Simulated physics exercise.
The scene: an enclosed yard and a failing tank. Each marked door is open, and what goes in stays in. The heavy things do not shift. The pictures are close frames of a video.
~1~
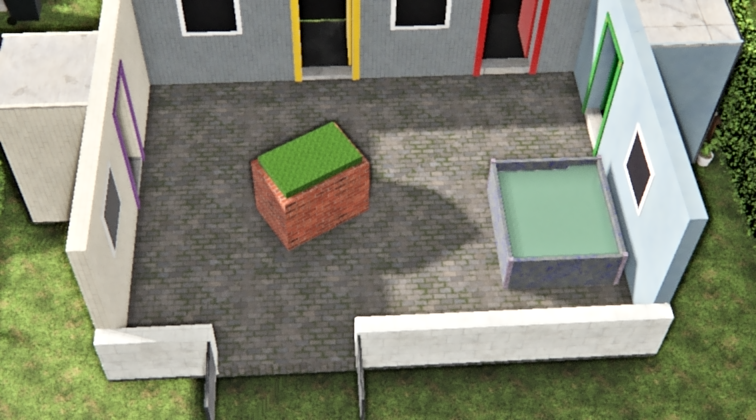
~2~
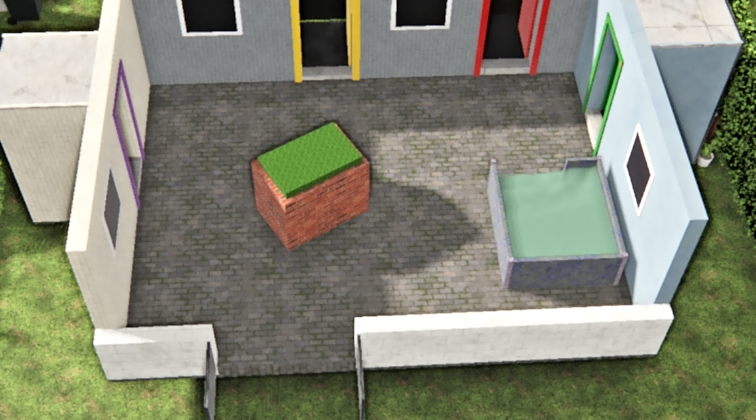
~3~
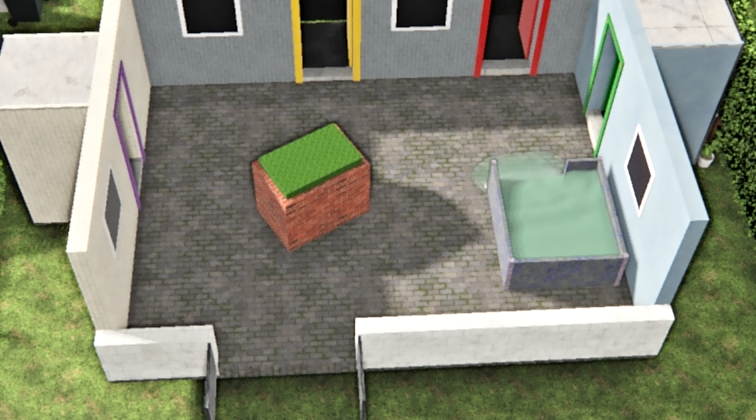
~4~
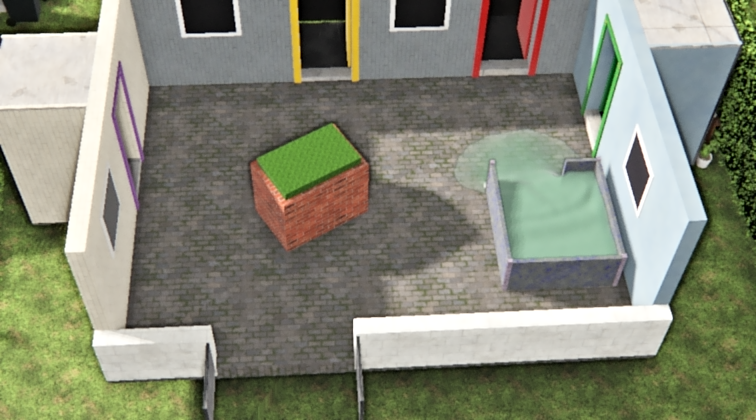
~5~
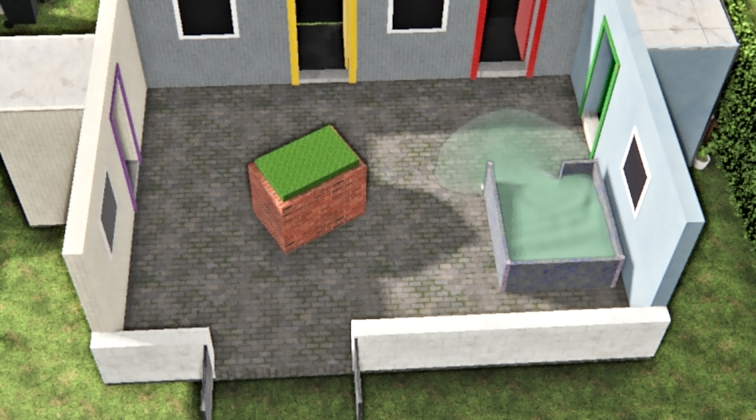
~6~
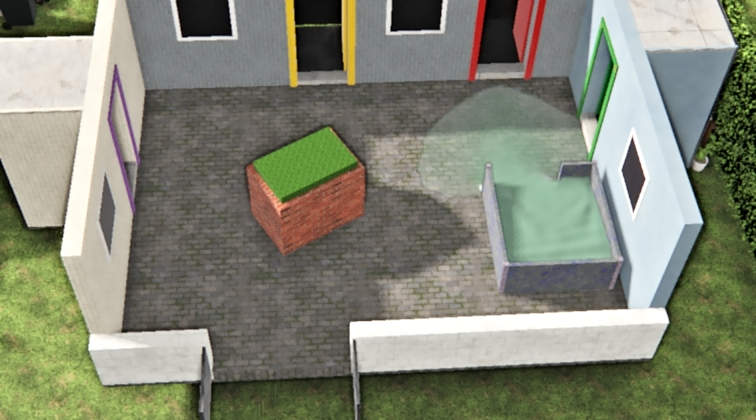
A paved yard enclosed by low walls is seen from high above, with grass outside and a grey building across the back. A brick block topped with green stands left of centre, an open tank of pale green water sits at right, and yellow, red, green and purple trim marks the openings. Part of the tank's far side gives way, and water pours out, spreading backward and leftward over the paving as the view shifts very slightly.
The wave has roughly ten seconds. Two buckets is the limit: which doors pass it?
One by one: The green door stays under that; the purple door stays under that; the yellow door stays under that; the red door takes more than that.
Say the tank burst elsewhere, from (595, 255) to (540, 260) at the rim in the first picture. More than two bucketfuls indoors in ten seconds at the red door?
In short: The red one takes less.
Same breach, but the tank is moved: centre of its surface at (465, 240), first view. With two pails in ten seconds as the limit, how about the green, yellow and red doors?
In short: Green door takes less, yellow door is over, red door lets less in.
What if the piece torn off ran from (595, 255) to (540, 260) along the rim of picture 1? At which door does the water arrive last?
I say the yellow door.
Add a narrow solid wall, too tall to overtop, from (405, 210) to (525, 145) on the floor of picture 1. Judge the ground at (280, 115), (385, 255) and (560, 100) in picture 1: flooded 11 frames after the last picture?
In turn: No water, under water, flooded.
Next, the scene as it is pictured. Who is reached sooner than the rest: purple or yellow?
I say the yellow-painted one.
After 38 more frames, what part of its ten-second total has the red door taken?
About 100 per cent.
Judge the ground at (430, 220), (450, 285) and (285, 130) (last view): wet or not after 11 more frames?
As listed: Clear, free of water, not flooded.
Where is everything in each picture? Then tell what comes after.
The first frame shows still water in the open tank at (556, 210).
In the second frame, water pours out on the open tank's far side and has run to a hidden place.
In the third frame, the front is at (552, 156), out from the gap on the open tank's far side.
In the fourth frame, water pours out on the open tank's far side and has run to (531, 133).
In the fifth frame, water pours out on the open tank's far side and has run to (521, 112).
In the sixth frame, the front is at (504, 89), out from the gap on the open tank's far side.
A moment on, water covers 20 % of the floor; the green door wet at the sill, nothing in, the purple door not reached, the yellow door not reached, the red door over two buckets in.
Next, water covers 30 % of the floor; the green door wet at the sill, nothing in, the purple door not reached, the yellow door wet at the sill, nothing in, the red door over two buckets in.
Then, water covers 40 % of the floor; the green door wet at the sill, nothing in, the purple door not reached, the yellow door wet at the sill, nothing in, the red door far over two buckets in.
Later, water covers 65 % of the floor; the green door wet at the sill, nothing in, the purple door wet at the sill, nothing in, the yellow door under two buckets in, the red door far over two buckets in.
In the end, water covers 85 % of the floor; the green door wet at the sill, nothing in, the purple door wet at the sill, nothing in, the yellow door under two buckets in, the red door far over two buckets in.
